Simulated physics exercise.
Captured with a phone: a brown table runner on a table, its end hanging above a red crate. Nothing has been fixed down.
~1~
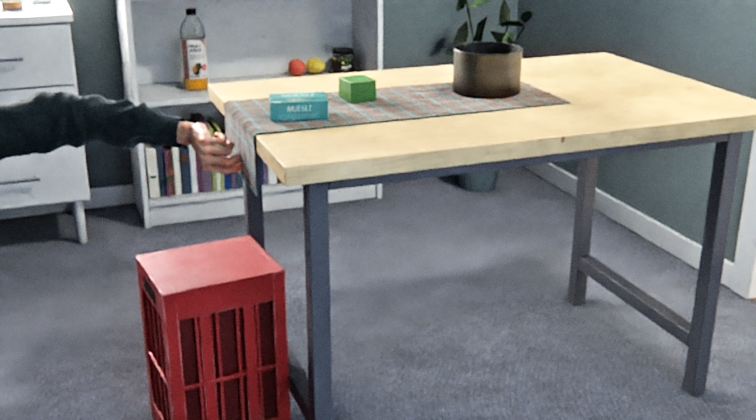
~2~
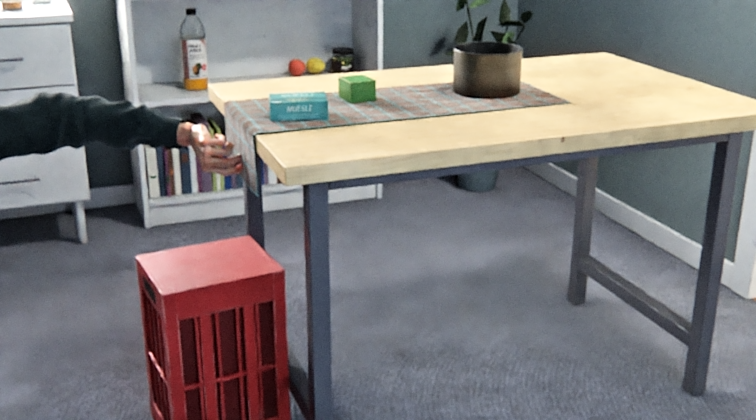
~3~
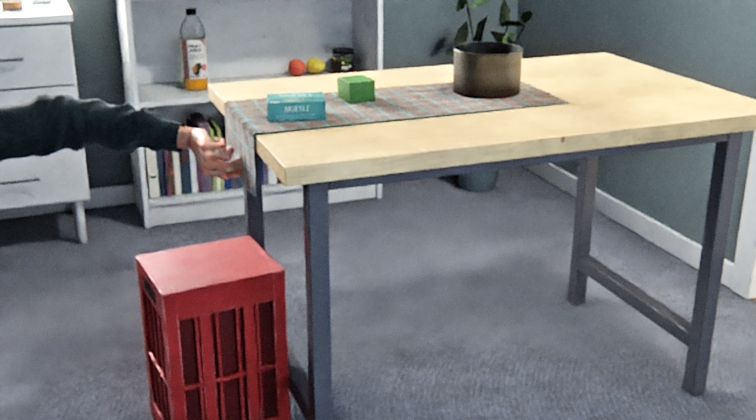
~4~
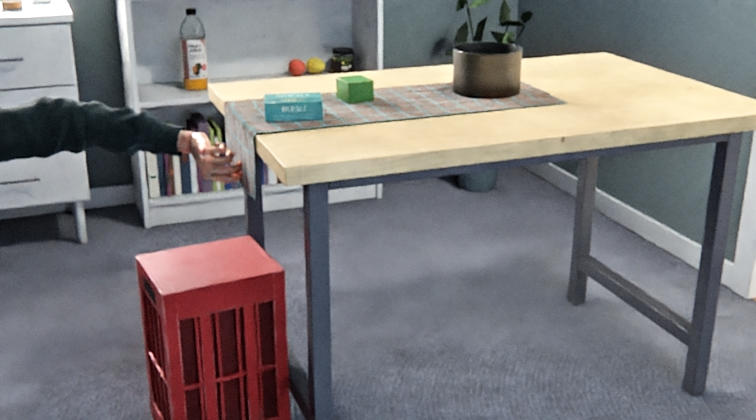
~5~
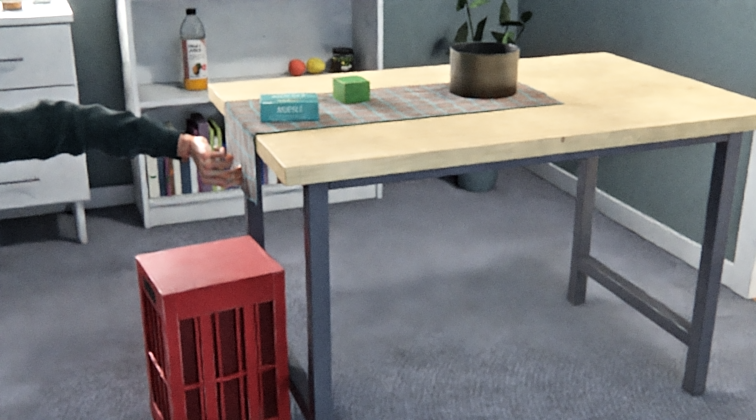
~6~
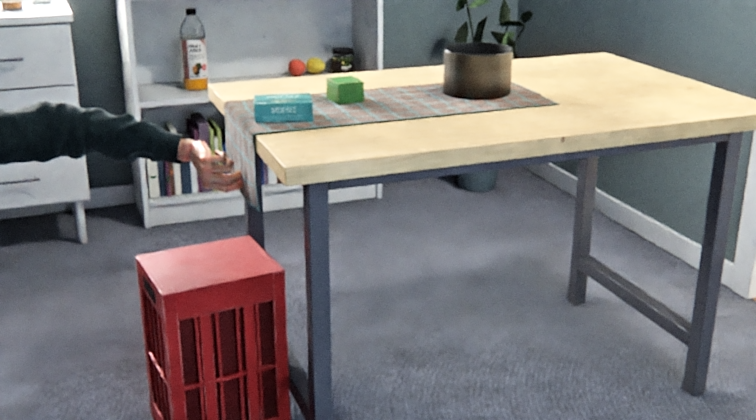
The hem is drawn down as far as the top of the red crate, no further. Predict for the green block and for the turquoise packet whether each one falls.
The green block does not fall. The turquoise packet does fall.
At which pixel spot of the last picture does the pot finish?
Middle at (419, 75).
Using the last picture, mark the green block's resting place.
Its centre point is at (282, 95).
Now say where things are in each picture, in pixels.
Table runner end (258, 197); green block (357, 78); turquoise packet (298, 96); pot (488, 48); top of the crate (191, 276), in the first frame.
Table runner end (259, 197), far hem (571, 103); turquoise packet (298, 96); turquoise packet stands on the cloth, in the second frame.
Table runner end (256, 199); green block (356, 78), in the third frame.
Table runner end (255, 202), far hem (568, 103); turquoise packet (293, 97), in the fourth frame.
Table runner end (256, 206); green block (351, 79), in the fifth frame.
Table runner end (260, 211), far hem (559, 104); green block (345, 79); turquoise packet (283, 98); top of the crate (191, 276), in the sixth frame.
Then, 0.34 s on from there, hem going down; block carried along near (323, 92); packet carried along near (258, 110).
Then, 0.74 s on from there, hem going down; block carried along near (294, 94); packet over the edge.
In the end, hem on the crate; block carried along near (281, 95); packet over the edge. The green block keeps clear of the edge and the turquoise packet falls off.
